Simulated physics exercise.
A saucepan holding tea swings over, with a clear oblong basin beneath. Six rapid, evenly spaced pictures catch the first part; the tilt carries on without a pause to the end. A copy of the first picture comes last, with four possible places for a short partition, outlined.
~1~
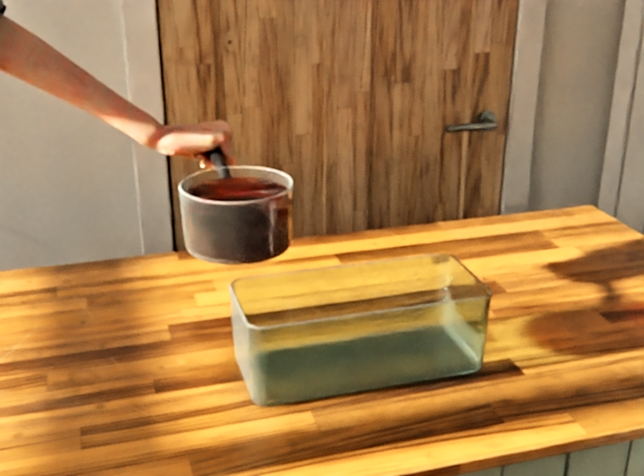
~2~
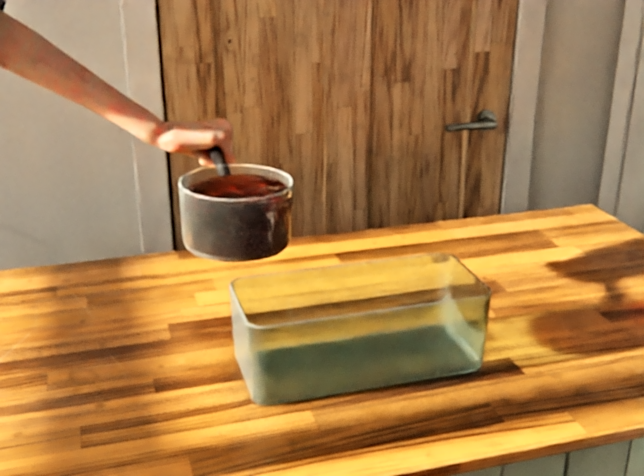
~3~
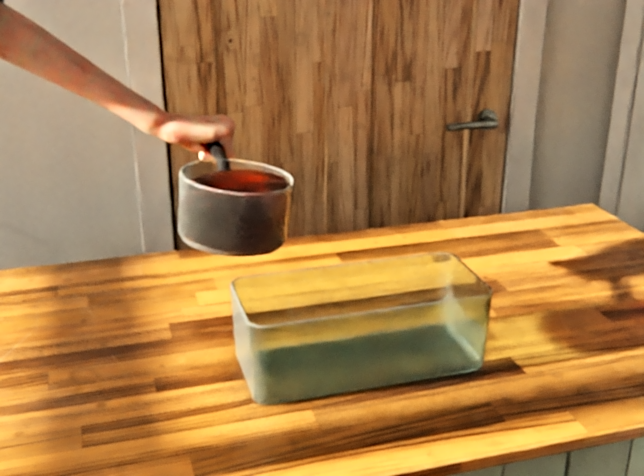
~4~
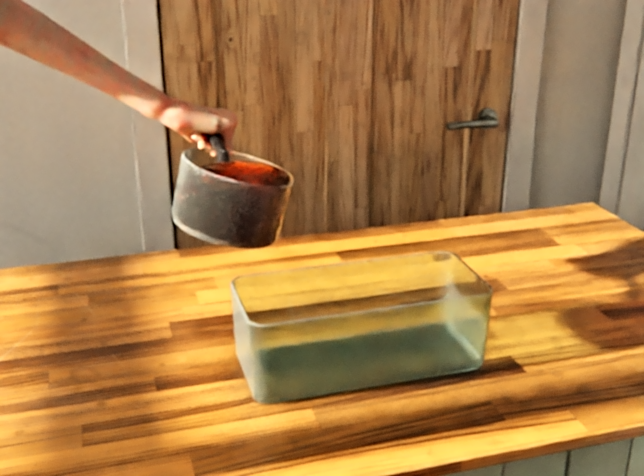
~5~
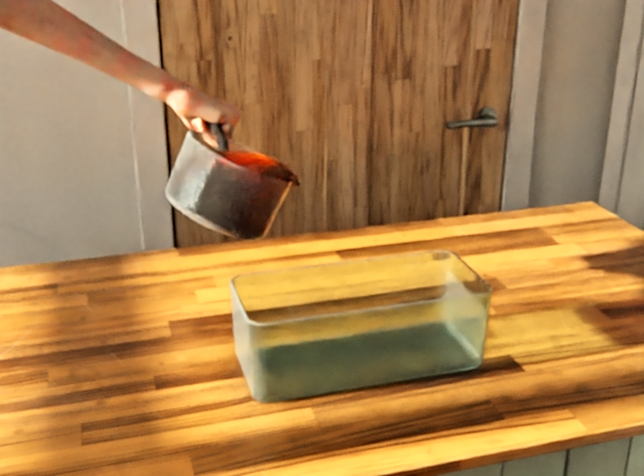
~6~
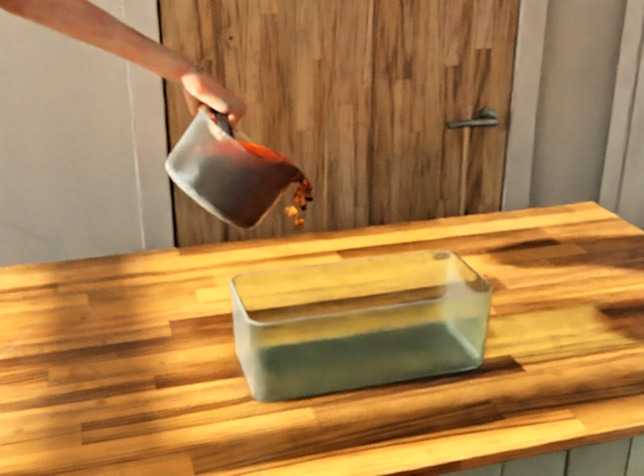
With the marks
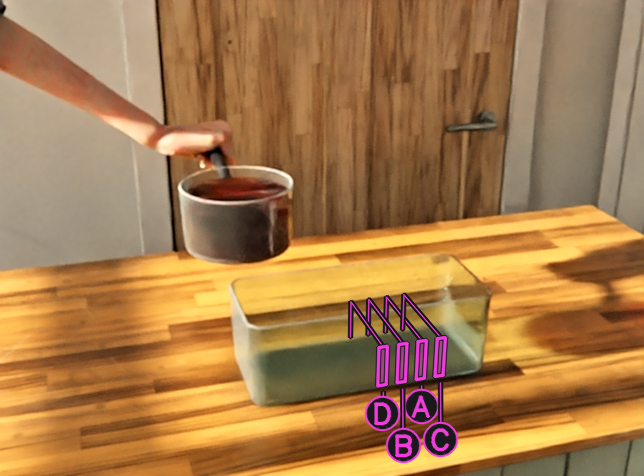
A hand tilting a saucepan of reddish-brown tea rightward above a clear oblong basin, the tea starting to spill over the lip.
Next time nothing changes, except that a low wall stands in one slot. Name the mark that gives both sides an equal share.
Place B does it best.
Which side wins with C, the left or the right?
The left side.
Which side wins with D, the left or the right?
The right one.
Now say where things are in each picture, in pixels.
Upright, lip at (289, 178); basin from (251, 404) to (481, 366); nothing has left yet.
Upright, lip at (289, 177); nothing has left yet.
Tipped about 7°, lip at (290, 177); nothing has left yet.
Tipped about 16°, lip at (290, 176); nothing has left yet.
Tipped about 27°, lip at (290, 175); tea is over the lip, down to (293, 181).
Tipped about 40°, lip at (290, 174); tea is over the lip, down to (297, 221).
On the marked copy, A at (421, 385); B at (402, 388); C at (440, 382); D at (383, 391).
With A, about 84 % ends left of the wall and 12 % right of it; 4 % is lost outside.
With B, about 51 % ends left of the wall and 47 % right of it.
With C, about 94 % ends left of the wall and 3 % right of it; 3 % is lost outside.
With D, about 19 % ends left of the wall and 80 % right of it.
